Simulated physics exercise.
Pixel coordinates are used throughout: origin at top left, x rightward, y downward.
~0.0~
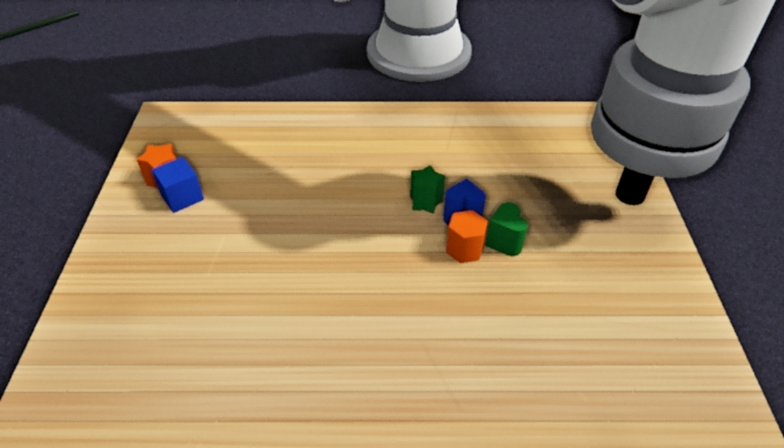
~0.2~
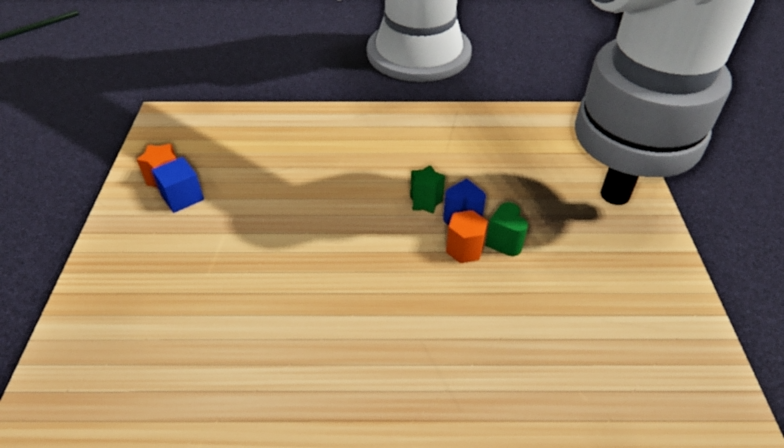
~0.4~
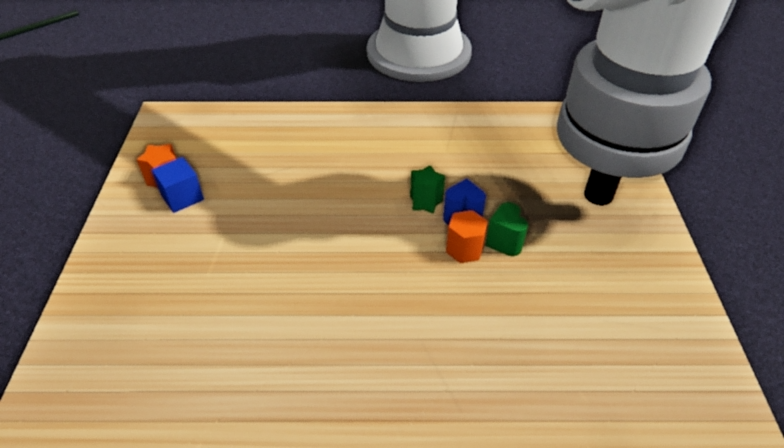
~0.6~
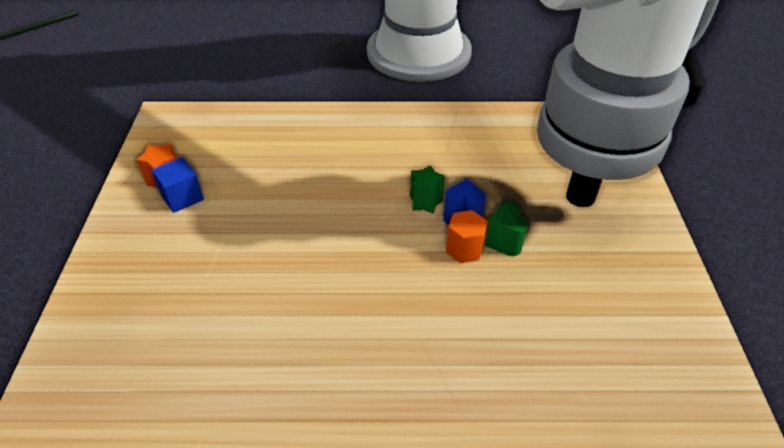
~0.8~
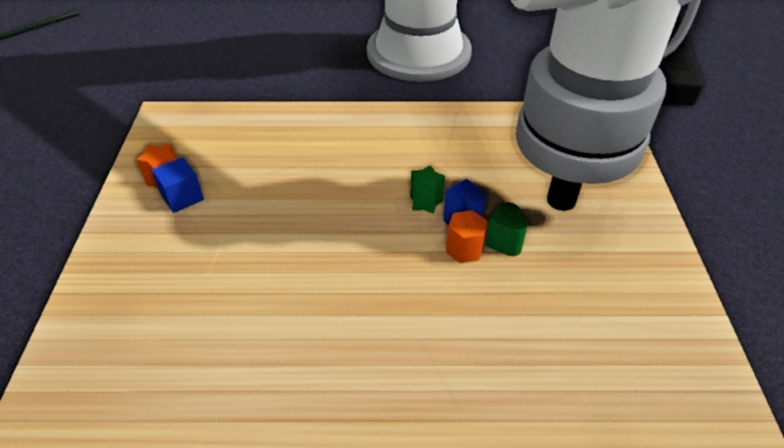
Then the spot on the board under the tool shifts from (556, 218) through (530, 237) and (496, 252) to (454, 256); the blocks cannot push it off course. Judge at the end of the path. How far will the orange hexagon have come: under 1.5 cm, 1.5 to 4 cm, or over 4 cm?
That block covers upwards of 4 cm.
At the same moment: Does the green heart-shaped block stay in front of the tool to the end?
I believe so.
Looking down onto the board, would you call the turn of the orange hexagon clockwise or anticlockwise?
With the clock.
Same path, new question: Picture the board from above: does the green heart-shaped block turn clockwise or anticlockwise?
Prediction: Counterclockwise.
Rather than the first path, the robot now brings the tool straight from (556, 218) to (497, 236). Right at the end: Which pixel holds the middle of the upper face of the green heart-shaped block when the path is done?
Its top middle is near (491, 228).
On the path given first. One third of the way, tool (533, 221); nothing pushed yet.
Two thirds of the way, tool (498, 235); orange hexagon (433, 229), turned 35° clockwise; green heart-shaped block (473, 231).
At the end, tool (456, 239); blue heart-shaped block still; orange hexagon (401, 233), turned 55° clockwise; green heart-shaped block (433, 242), turned 20° anticlockwise.
